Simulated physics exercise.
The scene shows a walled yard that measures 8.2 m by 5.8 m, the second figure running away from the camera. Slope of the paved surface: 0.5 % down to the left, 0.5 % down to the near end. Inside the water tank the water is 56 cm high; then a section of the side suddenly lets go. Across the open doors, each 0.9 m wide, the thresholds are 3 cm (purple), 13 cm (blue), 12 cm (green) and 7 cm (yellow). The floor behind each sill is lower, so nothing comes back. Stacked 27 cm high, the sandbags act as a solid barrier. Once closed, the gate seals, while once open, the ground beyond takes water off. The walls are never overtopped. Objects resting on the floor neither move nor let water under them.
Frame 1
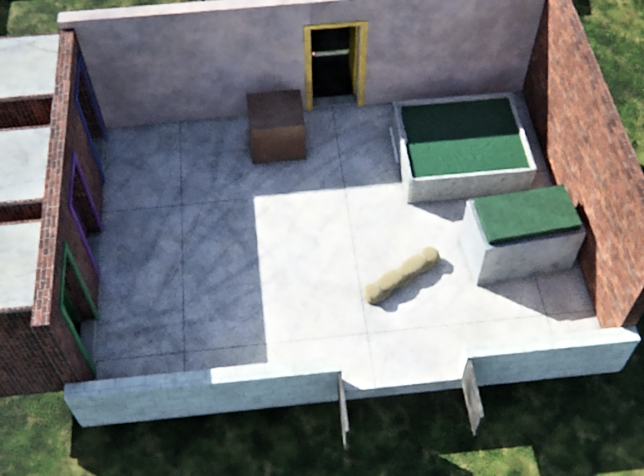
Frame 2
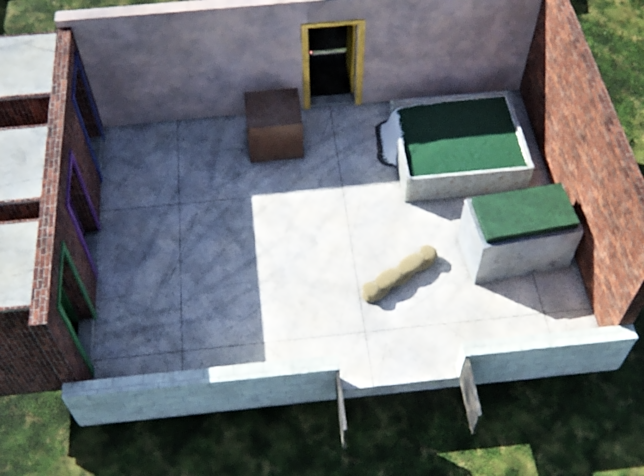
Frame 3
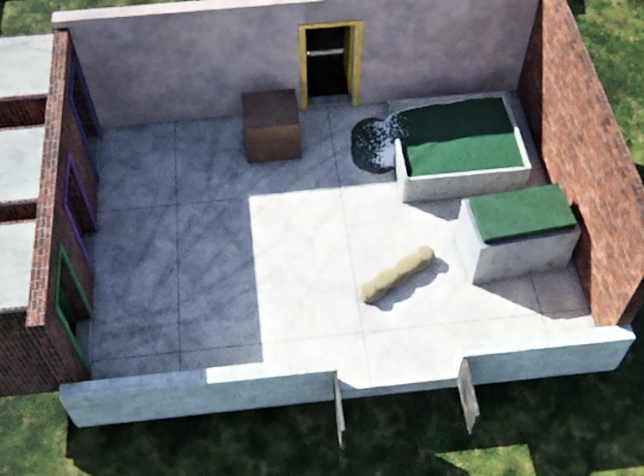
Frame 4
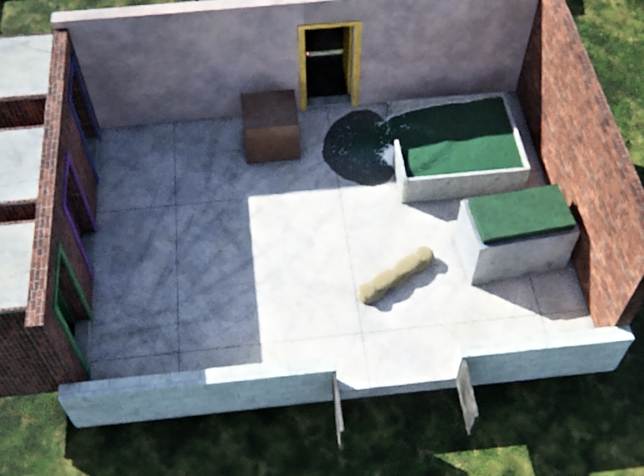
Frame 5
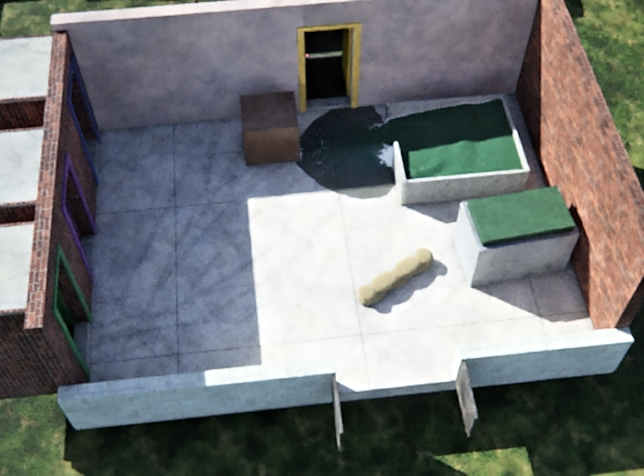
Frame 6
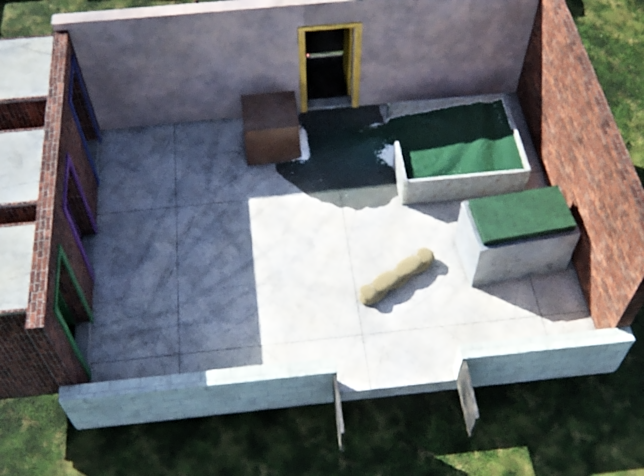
Dark water poured out of the left end of the larger green-topped tank in a walled yard, spreading leftward across the paved floor past the yellow doorway until it reached the brown box.
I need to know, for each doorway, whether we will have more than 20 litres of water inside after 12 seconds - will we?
Here is how it goes: The purple door, yes, more than that; the blue door, no, not that much; the green door, no, not that much; the yellow door, yes, more than that.
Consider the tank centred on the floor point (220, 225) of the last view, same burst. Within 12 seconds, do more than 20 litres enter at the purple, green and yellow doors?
Against that limit: Purple over, green below, yellow not over.
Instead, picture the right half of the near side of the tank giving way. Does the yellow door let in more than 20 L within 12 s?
Against that limit: Yellow short of it.
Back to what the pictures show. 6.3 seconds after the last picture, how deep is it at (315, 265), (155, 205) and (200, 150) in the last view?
2, 5 and 1 cm, respectively.
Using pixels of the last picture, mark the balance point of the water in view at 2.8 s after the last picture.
Roughly (350, 173) in the last picture.
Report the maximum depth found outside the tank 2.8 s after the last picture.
Depth max: Approx. 22 cm.
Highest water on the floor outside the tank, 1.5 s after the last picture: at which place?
In the final picture, near (308, 147).
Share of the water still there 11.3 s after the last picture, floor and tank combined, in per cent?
I'd say close to 82 percent is still there.
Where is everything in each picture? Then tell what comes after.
The first frame shows the water tank at (462, 138) is whole and still, 56 cm deep.
In the second frame, the front is at (391, 164), 0.5 m from the gap at (396, 135); 0.2 m2 of floor is under water; 56 cm left at the back of the water tank.
In the third frame, the front is at (363, 166), 0.8 m from the gap at (393, 138); 0.7 m2 of floor is under water; 56 cm left at the back of the water tank.
In the fourth frame, water pours out at (393, 138) and has run 1.3 m, to (329, 158); typically 6 cm deep outside, 56 cm at the water tank's back.
In the fifth frame, the front is at (303, 164), 1.7 m from the gap at (392, 141); 2.7 m2 of floor is under water; 56 cm left at the back of the water tank.
In the sixth frame, water pours out at (393, 140) and has run 2.2 m, to (282, 169); typically 4 cm deep outside, 54 cm at the water tank's back.
Then, 0.7 s after the last picture water covers 15 % of the floor and is deepest (34 cm) near (304, 112); purple door not reached, blue door not reached, green door not reached, yellow door 16 cm at the sill, 8 L in.
Then, 1.5 s after the last picture water covers 25 % of the floor and is deepest (32 cm) near (308, 147); purple door not reached, blue door not reached, green door not reached, yellow door 22 cm at the sill, 66 L in.
Then, 2.8 s after the last picture water covers 50 % of the floor and is deepest (22 cm) near (308, 147); purple door 8 cm at the sill, 5 L in, blue door 13 cm at the sill, 1 L in, green door 6 cm at the sill, 0 L in, yellow door 17 cm at the sill, 153 L in.
Then, 6.3 s after the last picture water covers 65 % of the floor and is deepest (13 cm) near (308, 147); purple door 6 cm at the sill, 35 L in, blue door 8 cm at the sill, 1 L in, green door 11 cm at the sill, 0 L in, yellow door 11 cm at the sill, 257 L in.
Then, 11.3 s after the last picture water covers 80 % of the floor and is deepest (8 cm) near (89, 405); purple door 7 cm at the sill, 67 L in, blue door 5 cm at the sill, 1 L in, green door 7 cm at the sill, 0 L in, yellow door 6 cm at the sill, 279 L in.
